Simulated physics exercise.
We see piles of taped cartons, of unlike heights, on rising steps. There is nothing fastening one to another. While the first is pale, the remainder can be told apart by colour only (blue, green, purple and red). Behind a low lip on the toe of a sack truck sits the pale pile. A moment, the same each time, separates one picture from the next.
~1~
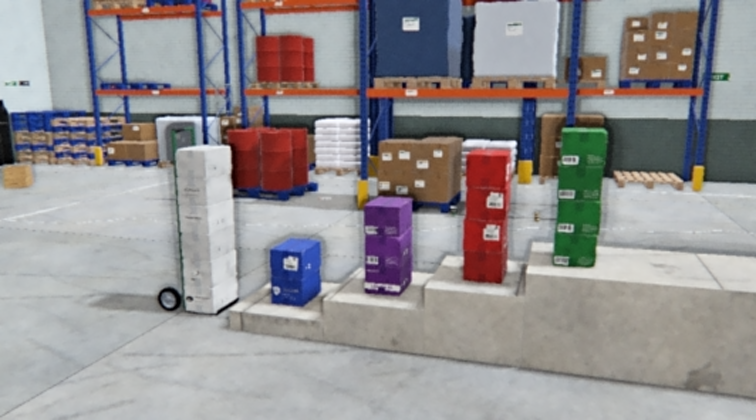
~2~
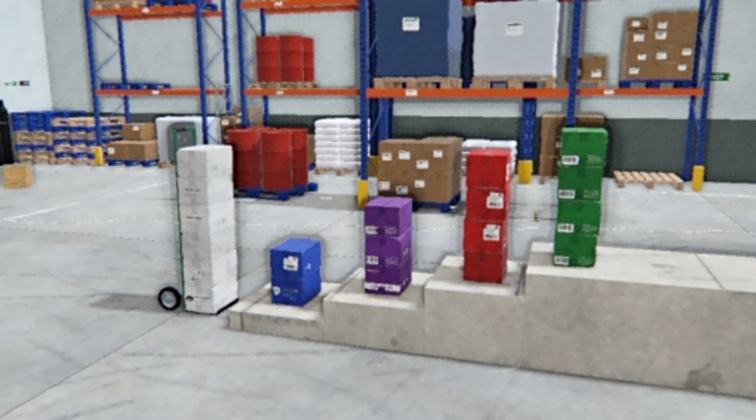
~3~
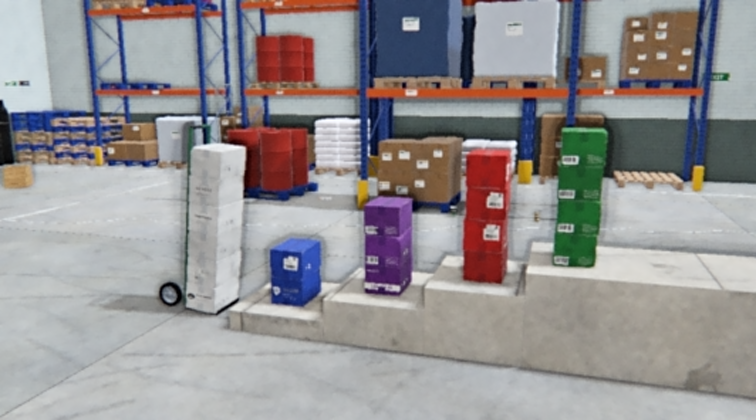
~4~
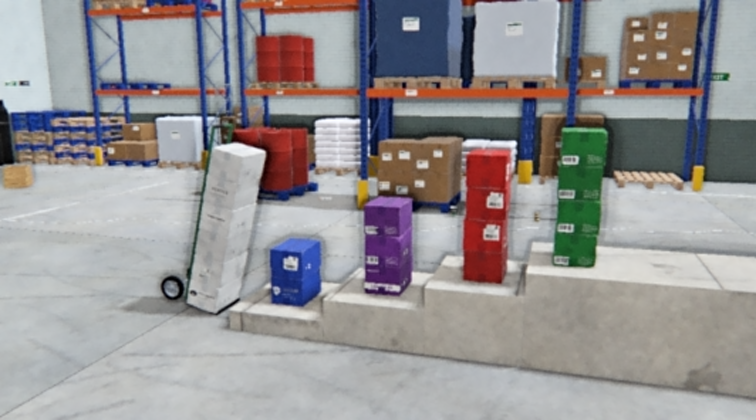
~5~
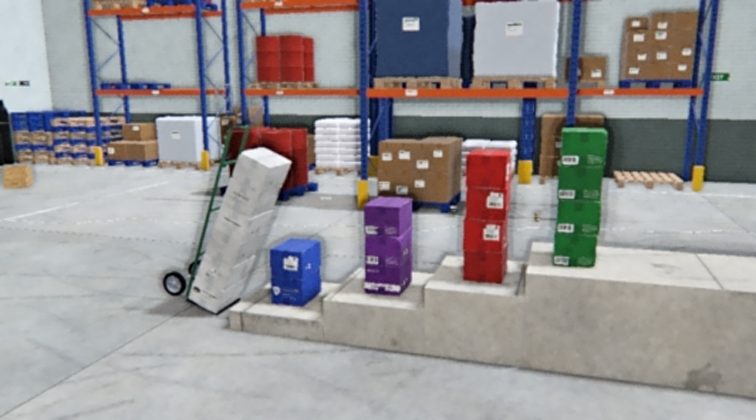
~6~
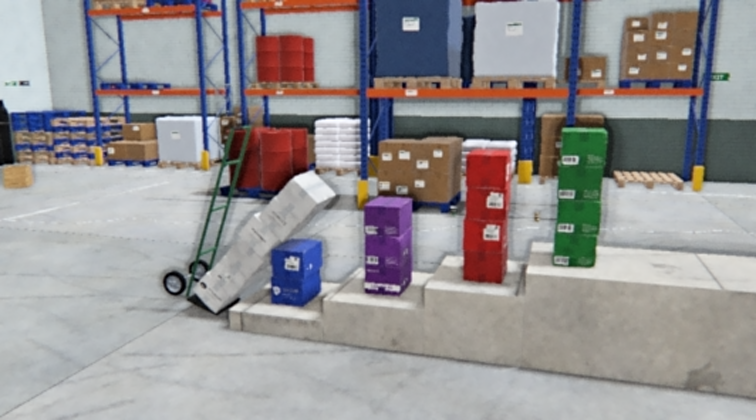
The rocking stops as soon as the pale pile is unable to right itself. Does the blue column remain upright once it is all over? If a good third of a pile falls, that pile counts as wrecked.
Yes.
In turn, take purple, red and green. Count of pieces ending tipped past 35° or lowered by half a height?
Purple: 0, red: 0, green: 0.
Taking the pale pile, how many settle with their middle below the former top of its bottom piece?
Pale piece tally: 1.
Soon, 6 of the pale pile down; none of the 2 blue cartons down (0 of 13 in all colours); top blue carton displaced a little.
A while on, 6 of the pale pile down; none of the 2 blue cartons down (0 of 13 in all colours); top blue carton displaced a little; top purple carton displaced a little.
Finally, 6 of the pale pile down; none of the 2 blue cartons down (0 of 13 in all colours); top blue carton displaced half its height; top purple carton displaced half its height. Seen by the last camera, middles, top blue carton near (306, 259), top purple carton near (400, 217).
